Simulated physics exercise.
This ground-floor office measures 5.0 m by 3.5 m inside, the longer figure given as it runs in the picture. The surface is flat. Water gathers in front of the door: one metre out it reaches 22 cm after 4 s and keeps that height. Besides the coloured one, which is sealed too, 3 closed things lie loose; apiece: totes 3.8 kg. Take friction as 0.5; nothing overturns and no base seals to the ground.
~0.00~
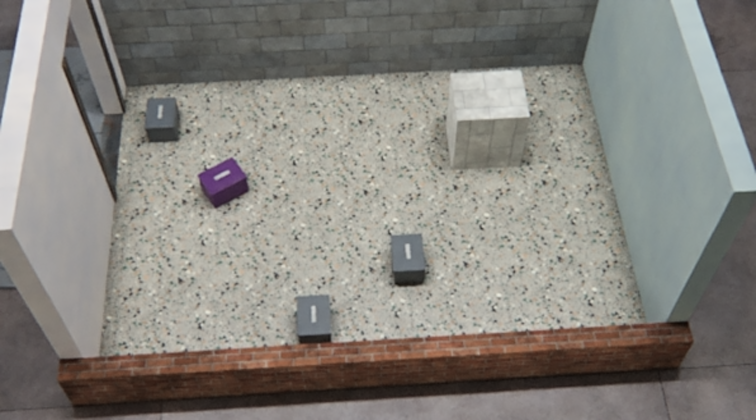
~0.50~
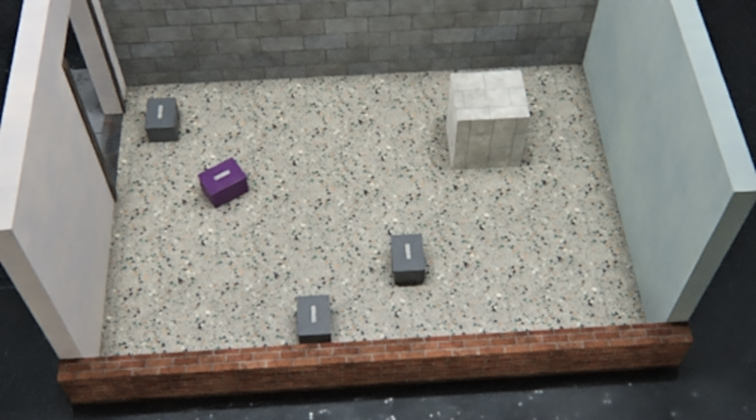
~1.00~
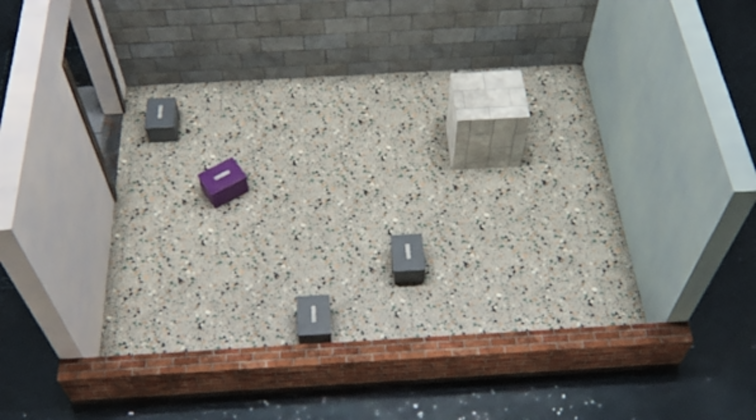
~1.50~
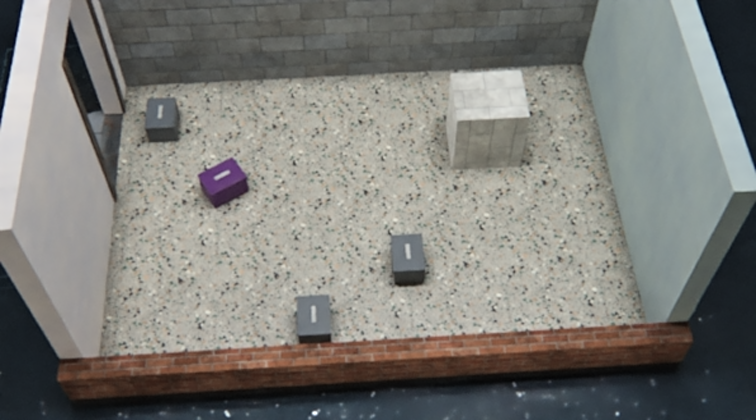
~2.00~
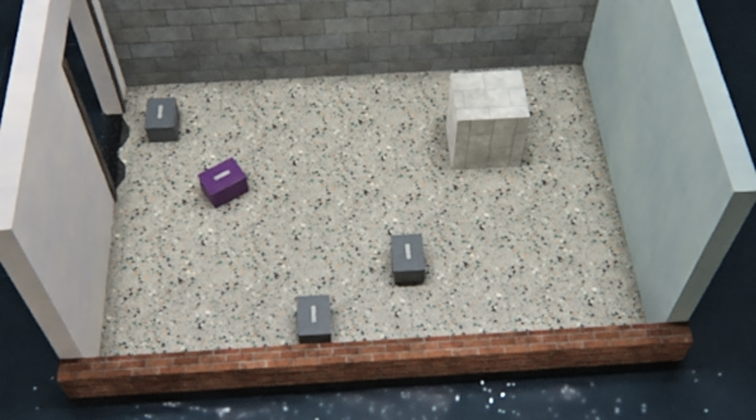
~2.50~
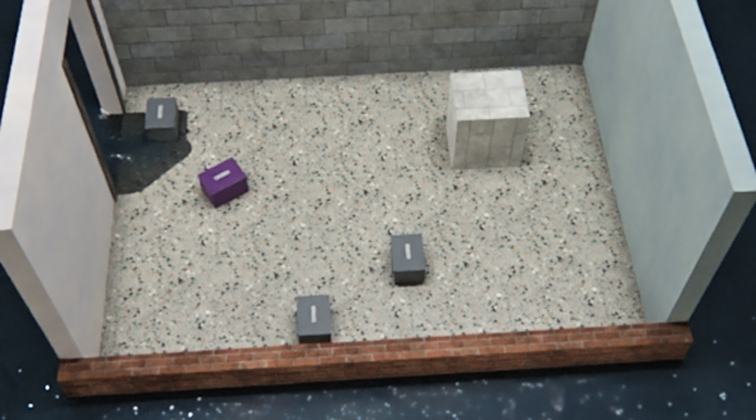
Dark water rises outside the walls, then spreads through the left doorway around a gray box.
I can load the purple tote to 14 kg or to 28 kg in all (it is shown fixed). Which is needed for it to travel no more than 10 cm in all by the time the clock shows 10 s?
For it, only the higher weight holds it.
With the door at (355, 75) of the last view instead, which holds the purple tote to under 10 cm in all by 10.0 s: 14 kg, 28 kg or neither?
In that case the smaller load will do.
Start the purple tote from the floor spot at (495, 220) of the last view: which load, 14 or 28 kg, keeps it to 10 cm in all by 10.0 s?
The smaller is enough.
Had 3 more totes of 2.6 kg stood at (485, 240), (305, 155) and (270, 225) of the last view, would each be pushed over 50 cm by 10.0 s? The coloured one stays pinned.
In turn: More, more, less.
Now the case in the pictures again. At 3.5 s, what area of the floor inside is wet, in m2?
Roughly 2.5 m2.
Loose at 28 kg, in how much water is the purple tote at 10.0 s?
Roughly 7 cm.
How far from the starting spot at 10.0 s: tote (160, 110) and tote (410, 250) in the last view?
In turn: 450 cm, 60 cm.
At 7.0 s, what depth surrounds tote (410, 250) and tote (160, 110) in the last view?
About 2 and 13 cm.
After 3.5 s the purple tote would be 0 cm from its start with 14 kg and 0 cm from its start with 28 kg; 4 cm of water round it then.
After 4.5 s the purple tote would be 6 cm from its start with 14 kg and 0 cm from its start with 28 kg; 6 cm of water round it then.
After 7.0 s the purple tote would be 34 cm from its start with 14 kg and 0 cm from its start with 28 kg; 7 cm of water round it then.
After 10.0 s the purple tote would be 34 cm from its start with 14 kg and 0 cm from its start with 28 kg; 7 cm of water round it then.
